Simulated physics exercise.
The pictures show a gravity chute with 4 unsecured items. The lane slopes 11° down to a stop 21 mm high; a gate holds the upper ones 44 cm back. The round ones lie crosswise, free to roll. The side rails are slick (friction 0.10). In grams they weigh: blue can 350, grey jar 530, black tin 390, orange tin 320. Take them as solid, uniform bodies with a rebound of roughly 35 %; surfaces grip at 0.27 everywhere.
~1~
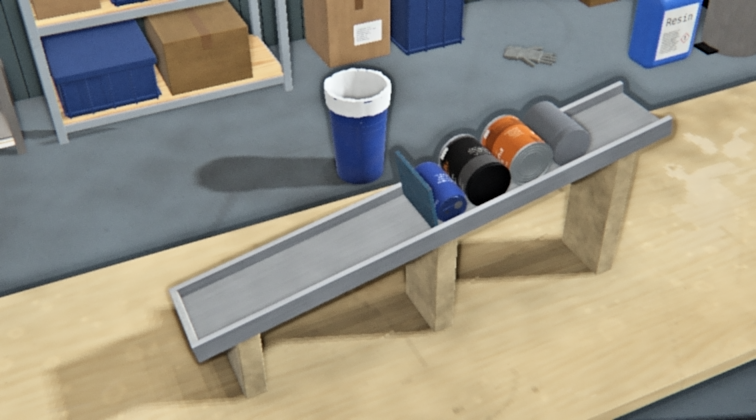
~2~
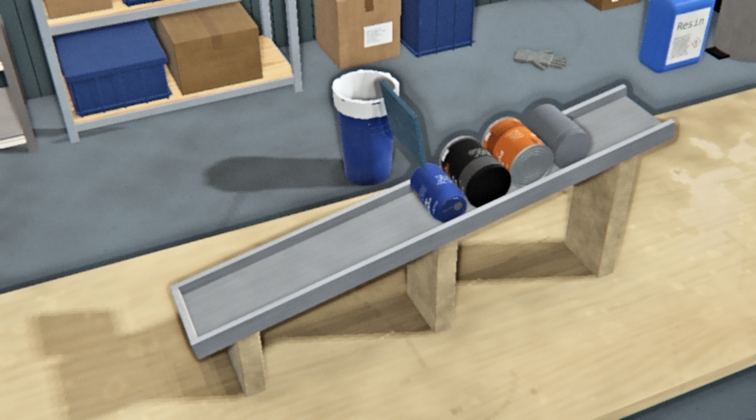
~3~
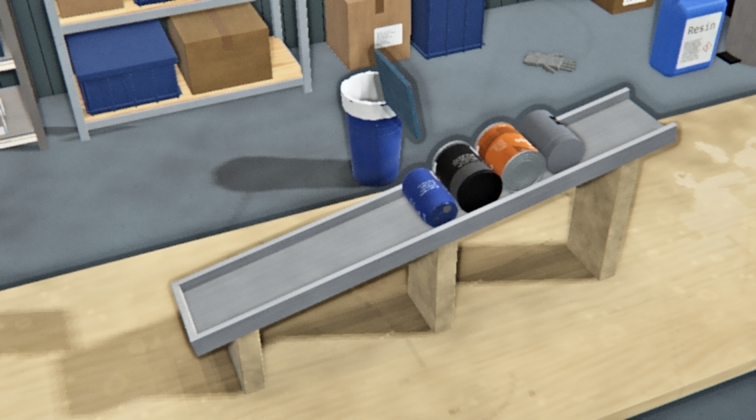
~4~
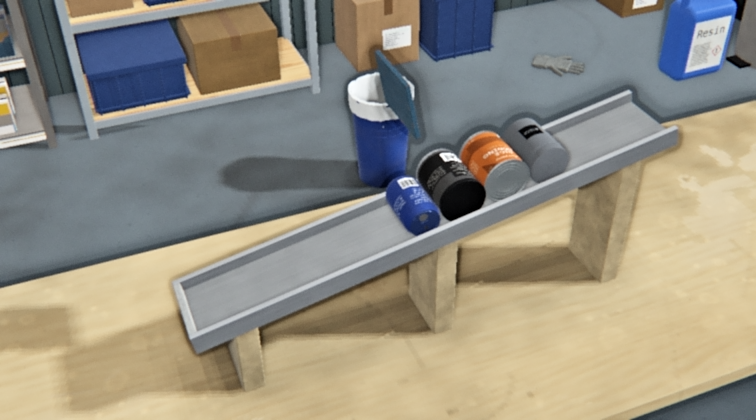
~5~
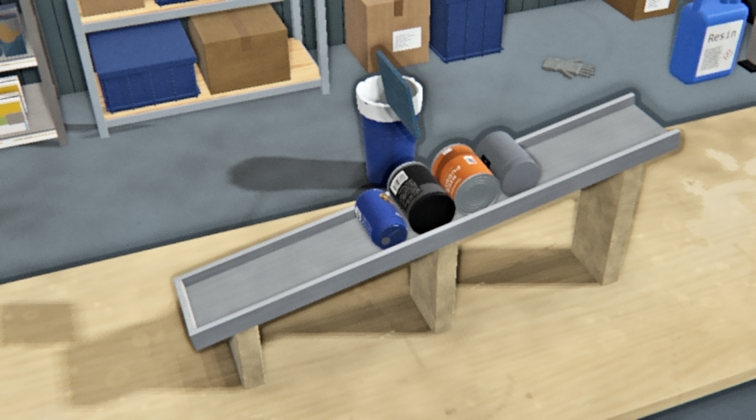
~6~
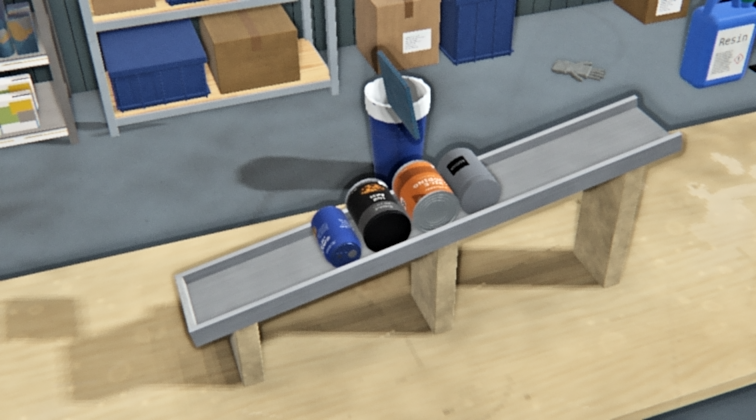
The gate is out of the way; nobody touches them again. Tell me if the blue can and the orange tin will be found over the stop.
The blue can goes over the stop and the orange tin is caught by the stop.
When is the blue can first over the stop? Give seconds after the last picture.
Near 0.4 s.
Then, 0.20 s after the last picture, leader 8 cm from the stop; blue can near (249, 271); orange tin near (345, 228).
Then, 0.50 s after the last picture, blue can now over the stop; orange tin near (248, 266).
Then, 1.00 s after the last picture, black tin now over the stop; orange tin near (203, 283).
Then, 1.70 s after the last picture, orange tin stopped near (205, 283).
At rest, over the stop, blue can and black tin; the other 2 in the lane. In the last view, orange tin near (205, 283).
